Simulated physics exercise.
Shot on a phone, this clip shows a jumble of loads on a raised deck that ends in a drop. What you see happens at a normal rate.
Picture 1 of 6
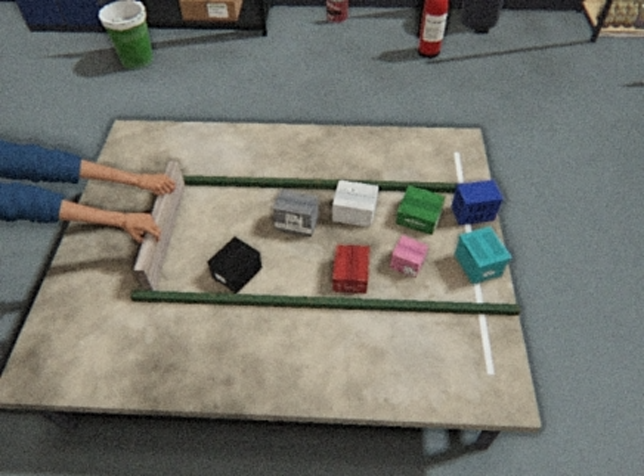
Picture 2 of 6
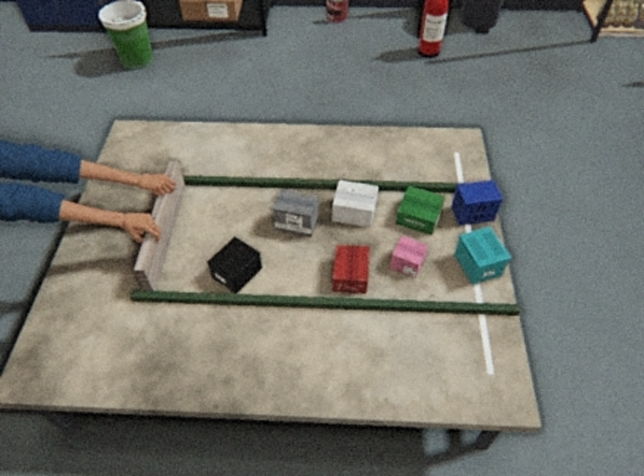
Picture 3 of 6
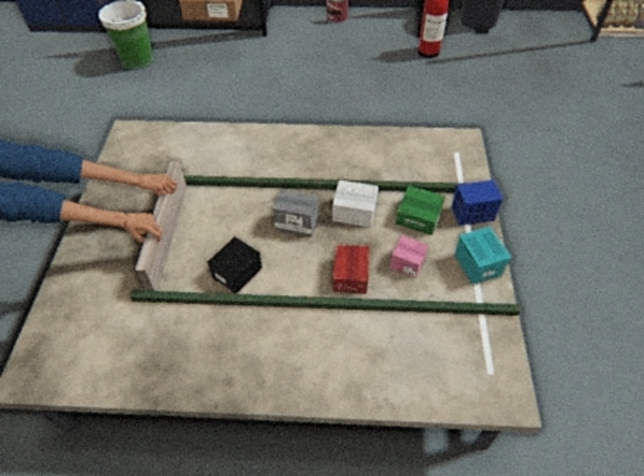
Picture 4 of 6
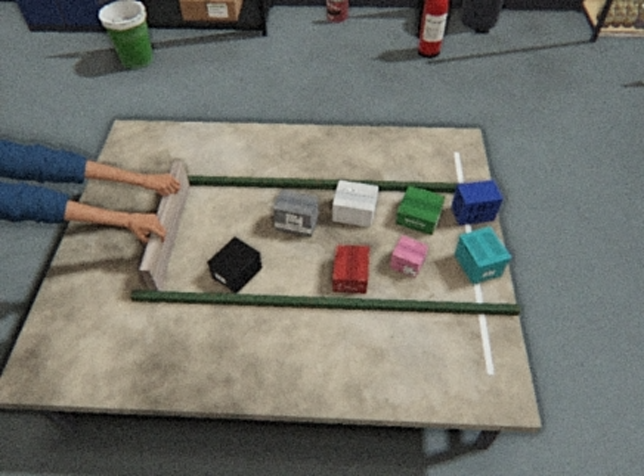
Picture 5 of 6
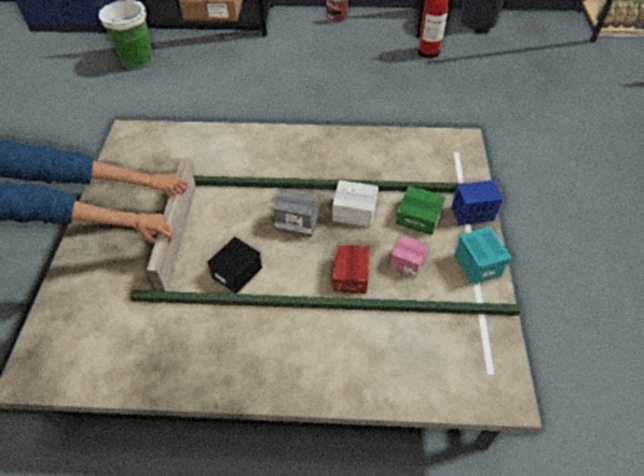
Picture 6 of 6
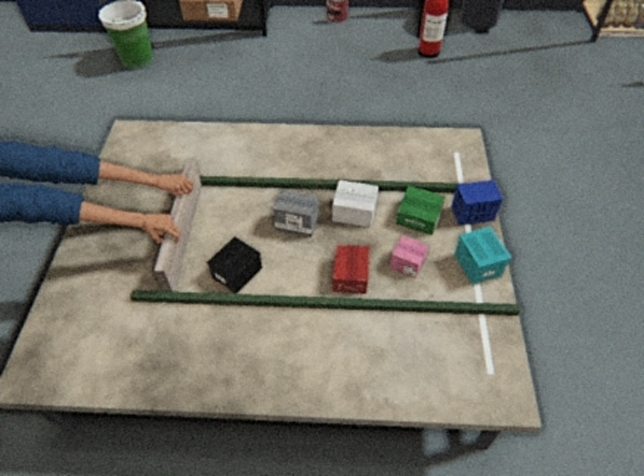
Two hands sliding an upright plank slightly rightward between green rails on a table, while eight coloured boxes sit still.
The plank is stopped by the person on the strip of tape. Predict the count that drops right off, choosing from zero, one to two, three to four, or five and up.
Fallen: Five or more.
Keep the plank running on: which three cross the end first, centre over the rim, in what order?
First comes the blue crate, next the turquoise tote, and after that the green parcel.
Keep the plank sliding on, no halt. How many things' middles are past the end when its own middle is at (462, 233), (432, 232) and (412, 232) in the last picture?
Respectively, 6, 4 and 3.
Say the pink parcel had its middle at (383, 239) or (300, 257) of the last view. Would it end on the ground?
In that order, it is pushed off; is pushed off.
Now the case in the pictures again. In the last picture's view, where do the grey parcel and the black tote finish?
Listed as asked: First (493, 217), and then (498, 266).
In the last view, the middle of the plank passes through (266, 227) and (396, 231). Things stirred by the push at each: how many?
So far 1, and 8 at the second.
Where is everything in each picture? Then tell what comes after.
In the first picture, blue crate (476, 203); turquoise tote (481, 256); green parcel (420, 210); plank (163, 224); tape (471, 246).
In the second picture, turquoise tote (481, 256); grey parcel (296, 214).
In the third picture, green parcel (420, 210); red parcel (351, 269).
In the fourth picture, blue crate (476, 203); white parcel (355, 204).
In the fifth picture, turquoise tote (481, 256); black tote (236, 266).
In the sixth picture, blue crate (476, 203); turquoise tote (481, 256); green parcel (420, 210); plank (181, 224); tape (471, 246).
Soon after, none off yet; blue crate at rest near (476, 203); turquoise tote at rest near (481, 256); green parcel at rest near (420, 210).
At rest, the number that fall off is five or more; fallen, red parcel, white parcel, pink parcel, green parcel, turquoise tote and blue crate.
